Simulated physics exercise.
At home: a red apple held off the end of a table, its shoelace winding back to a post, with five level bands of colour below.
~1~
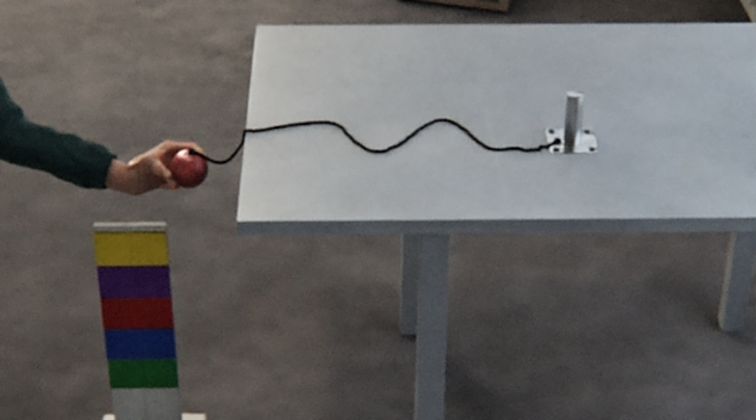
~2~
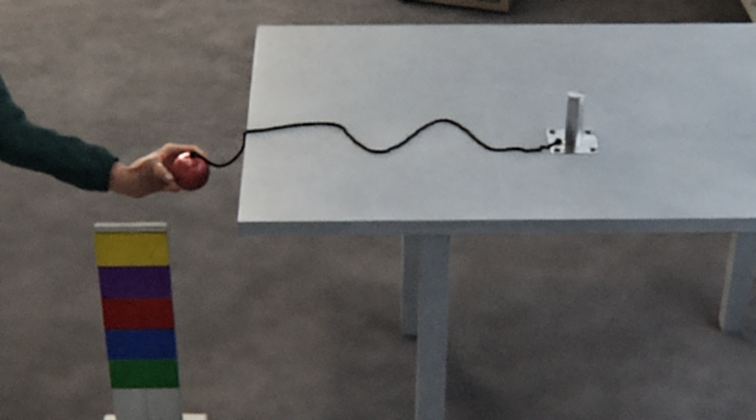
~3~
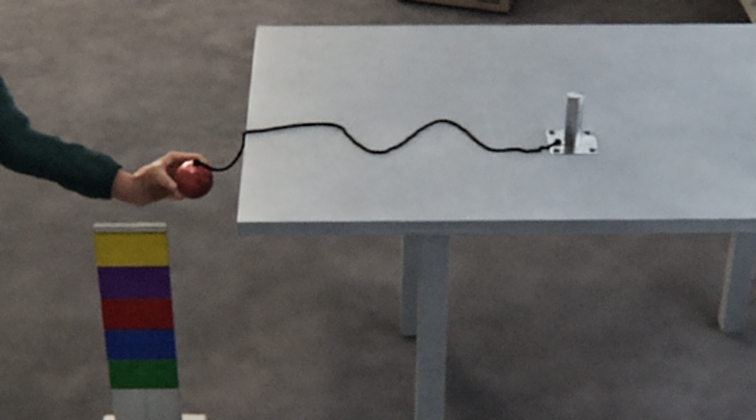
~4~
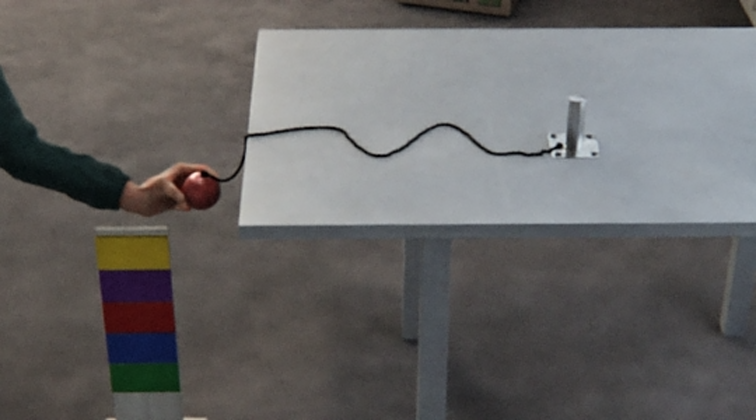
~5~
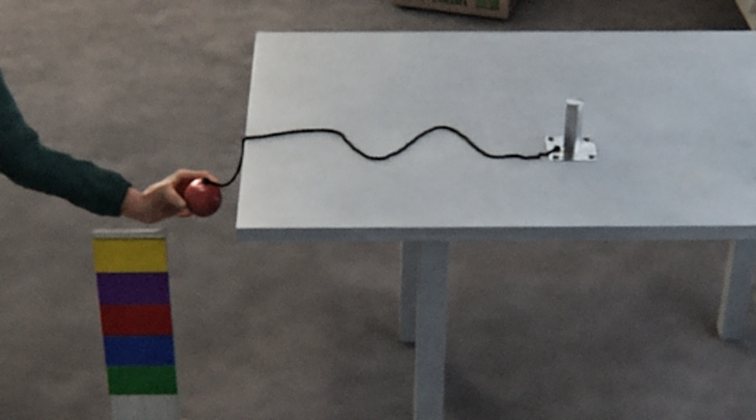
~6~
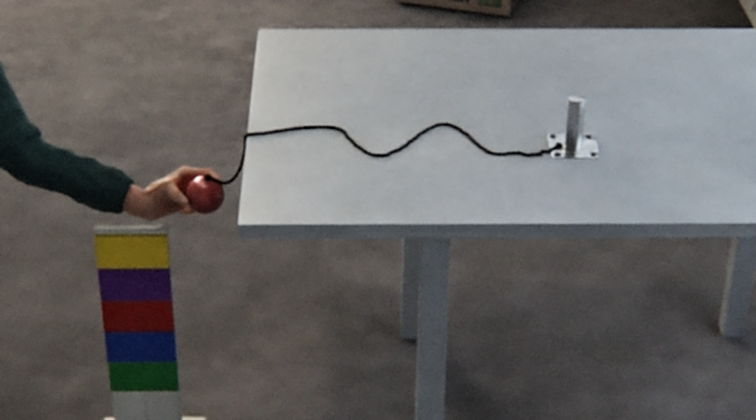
A hand holding a red apple on a dark cord lowers it slightly, drifting right toward the table edge, above coloured bands.
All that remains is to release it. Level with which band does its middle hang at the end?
Its centre hangs level with the red band.
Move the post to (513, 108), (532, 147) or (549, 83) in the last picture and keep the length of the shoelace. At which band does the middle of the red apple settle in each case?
Try by try: Blue; blue; red.
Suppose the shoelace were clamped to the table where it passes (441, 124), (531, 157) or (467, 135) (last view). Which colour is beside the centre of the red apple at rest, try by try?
One after the other, purple; red; purple.
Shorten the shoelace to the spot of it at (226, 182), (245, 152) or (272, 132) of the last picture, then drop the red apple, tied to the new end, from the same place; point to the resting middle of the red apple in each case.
In that order: (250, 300), (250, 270) and (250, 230).
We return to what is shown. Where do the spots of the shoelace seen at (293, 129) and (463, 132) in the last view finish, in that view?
Near (246, 195) and (427, 142).
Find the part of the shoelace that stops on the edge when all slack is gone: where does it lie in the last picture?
Near (346, 134).
Soon after, apple near (215, 307); level with red.
After that, apple near (283, 304); level with red.
And then, apple near (242, 313); level with red.
In the end, apple near (250, 314); level with red. Its middle rests at the red band.
